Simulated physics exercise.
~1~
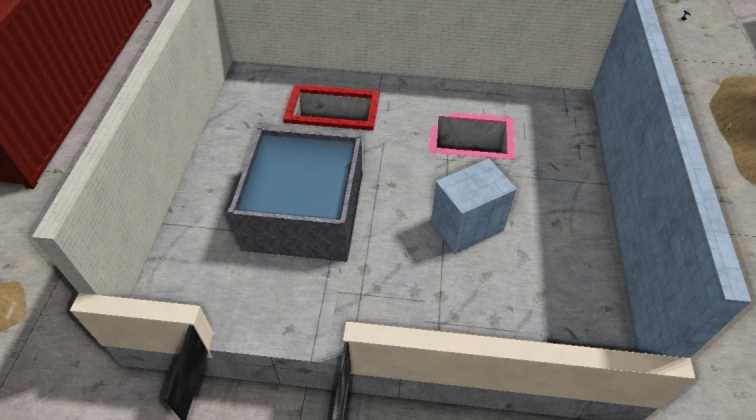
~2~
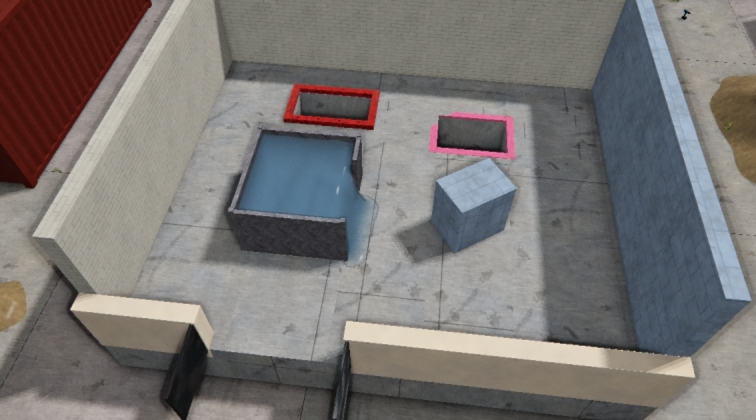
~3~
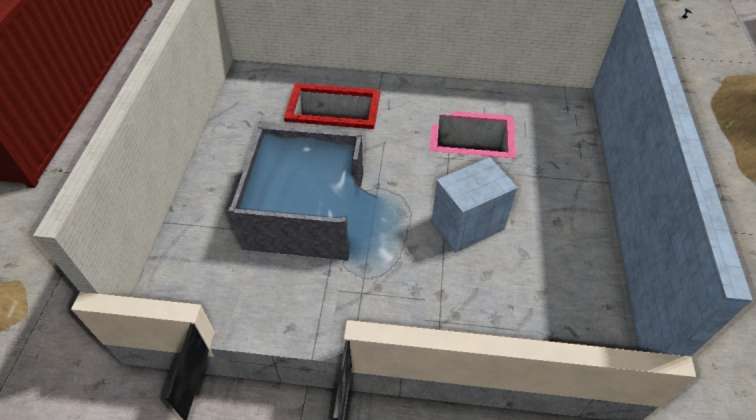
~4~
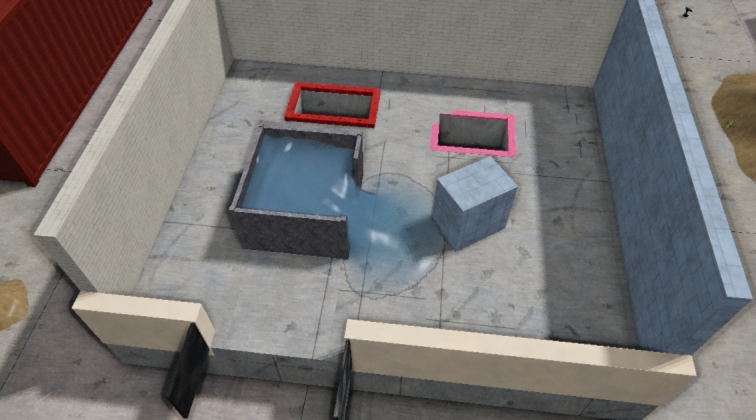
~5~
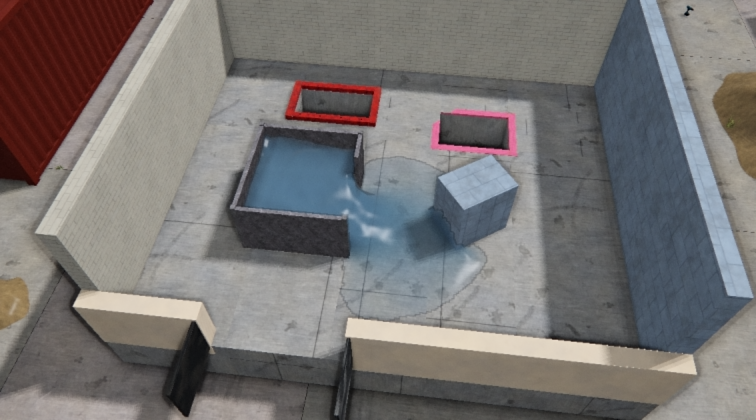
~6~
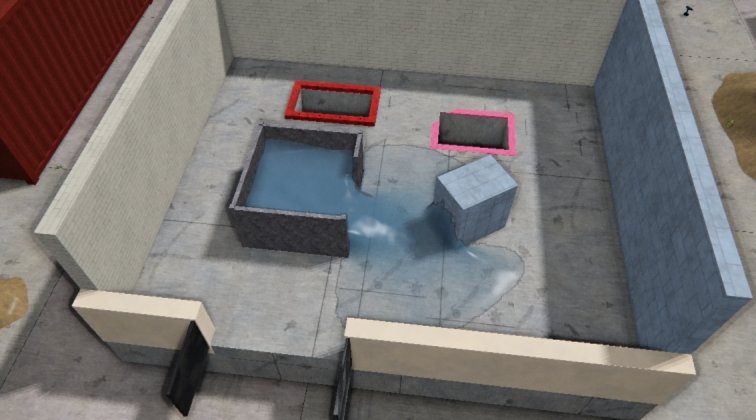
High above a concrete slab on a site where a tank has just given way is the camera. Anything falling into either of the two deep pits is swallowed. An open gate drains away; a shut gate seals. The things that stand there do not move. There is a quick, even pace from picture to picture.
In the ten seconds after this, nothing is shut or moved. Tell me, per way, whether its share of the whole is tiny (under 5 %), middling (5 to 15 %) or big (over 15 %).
The gate claims a light share - short of five per cent. The pink pit claims a heavy share - exceeding fifteen per cent. The red pit claims a light share - short of five per cent.
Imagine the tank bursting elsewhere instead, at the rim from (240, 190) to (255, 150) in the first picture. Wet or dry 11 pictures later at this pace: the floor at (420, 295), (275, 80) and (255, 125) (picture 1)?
Taking them in order, I'd say not reached, swamped and swamped.
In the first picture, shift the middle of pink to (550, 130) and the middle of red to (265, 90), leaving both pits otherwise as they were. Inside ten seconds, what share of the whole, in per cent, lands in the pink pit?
The pink pit takes 45 per cent.
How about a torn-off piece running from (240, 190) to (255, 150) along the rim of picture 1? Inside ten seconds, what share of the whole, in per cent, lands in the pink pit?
The pink pit gets 8 per cent.
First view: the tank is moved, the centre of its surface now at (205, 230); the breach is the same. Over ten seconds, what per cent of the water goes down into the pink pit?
Pink: 20 %.
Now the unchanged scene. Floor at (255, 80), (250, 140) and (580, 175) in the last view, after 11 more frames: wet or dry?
Left dry; left dry; drenched.
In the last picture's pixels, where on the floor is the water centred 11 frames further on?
It's close to (423, 247).
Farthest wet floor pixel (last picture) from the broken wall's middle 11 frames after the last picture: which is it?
The front's farthest point is close to (584, 85).
A moment on, water covers 30 % of the floor; the gate 0 %, the pink pit 1 %, the red pit 0 %.
Next, water covers 35 % of the floor; the gate 0 %, the pink pit 6 %, the red pit 0 %.
Then, water covers 45 % of the floor; the gate 0 %, the pink pit 11 %, the red pit 0 %.
Later, water covers 65 % of the floor; the gate 1 %, the pink pit 22 %, the red pit 0 %.
In the end, water covers 80 % of the floor; the gate 2 %, the pink pit 35 %, the red pit 0 %.
